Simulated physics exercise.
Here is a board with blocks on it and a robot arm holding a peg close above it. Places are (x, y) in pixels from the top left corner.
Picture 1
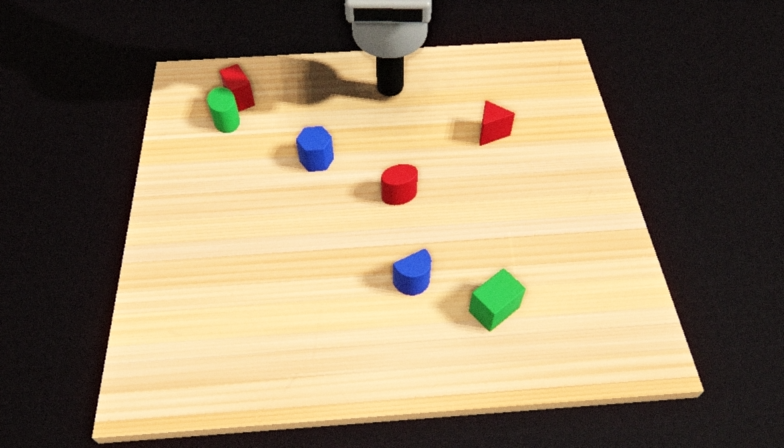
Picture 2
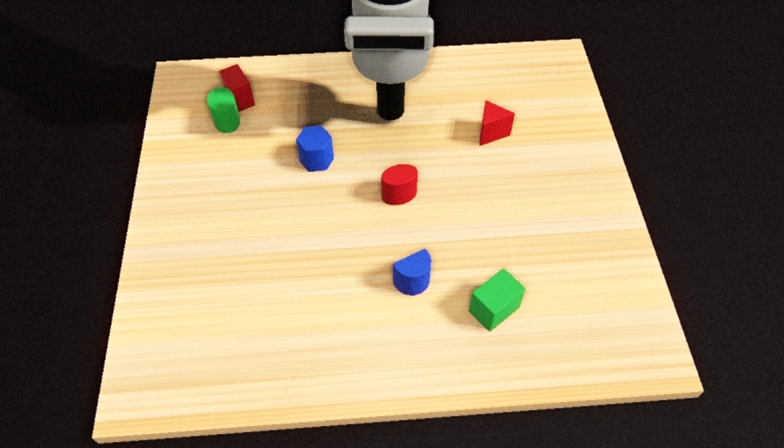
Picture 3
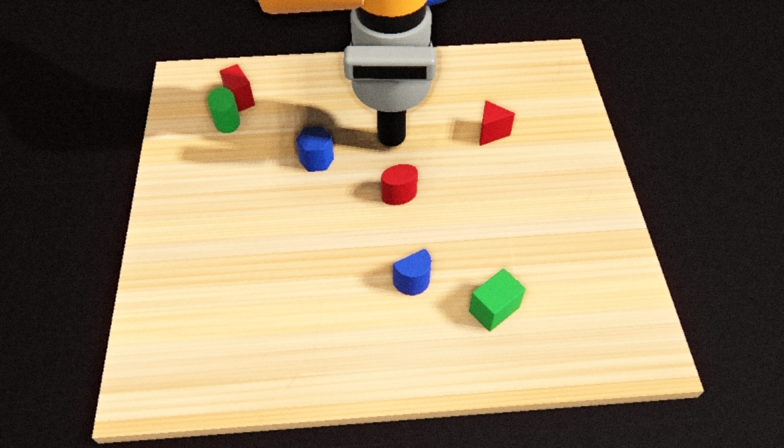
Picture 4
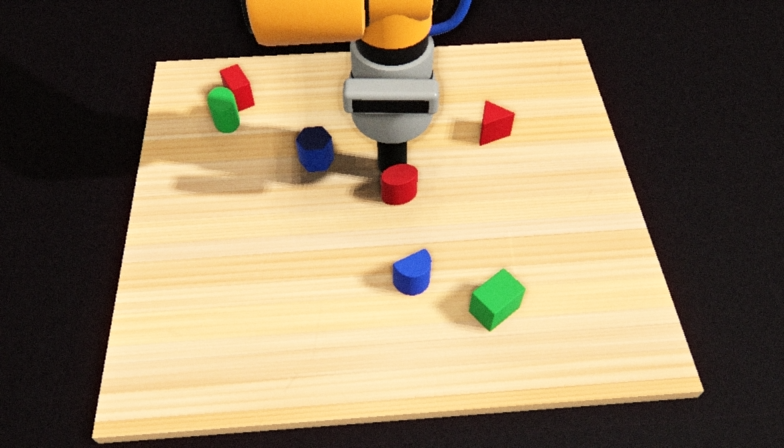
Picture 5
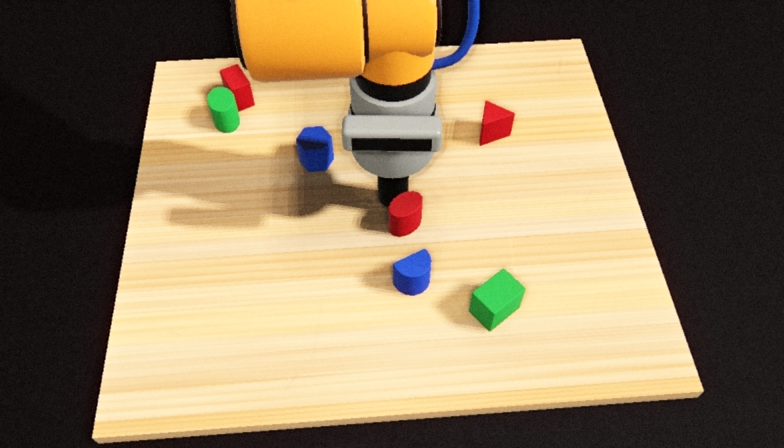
In this clip, a robot arm moves a dark peg down the view over a wooden board of red, green and blue blocks, then pushes the red oval block a short way toward the blue D-shaped block.
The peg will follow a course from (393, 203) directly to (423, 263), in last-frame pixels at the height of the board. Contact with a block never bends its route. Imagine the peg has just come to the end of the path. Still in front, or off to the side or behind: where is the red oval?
It is still ahead of the peg.
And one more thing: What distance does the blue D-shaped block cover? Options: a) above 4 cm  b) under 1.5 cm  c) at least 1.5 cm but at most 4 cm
The one that fits is c, at least 1.5 cm but at most 4 cm.
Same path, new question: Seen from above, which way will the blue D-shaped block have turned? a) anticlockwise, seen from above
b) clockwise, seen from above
Answer: B.
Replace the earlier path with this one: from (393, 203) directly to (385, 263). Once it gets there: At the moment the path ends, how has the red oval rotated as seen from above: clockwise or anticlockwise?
It swings round anticlockwise.
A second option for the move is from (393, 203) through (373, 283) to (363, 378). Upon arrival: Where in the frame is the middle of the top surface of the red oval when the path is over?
For the centre of its top, I'd go with (412, 227).
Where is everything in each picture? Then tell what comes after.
Peg tip at (390, 88); block tops, red oval at (400, 174); blue D-shaped block at (415, 264); green oblong at (499, 290), in the first frame.
Peg at (391, 112); blocks unchanged, in the second frame.
Peg at (392, 138); blocks unchanged, in the third frame.
Peg at (392, 166); blocks unchanged, in the fourth frame.
Peg at (393, 197); red oval at (406, 203); blue D-shaped block at (415, 264); green oblong at (499, 290), in the fifth frame.
What follows on the original path. Halfway along, peg at (408, 227); red oval at (420, 236).
At the end, peg at (424, 258); red oval at (436, 268), turned 15° clockwise; blue D-shaped block at (415, 289), turned 65° clockwise; green oblong in place.
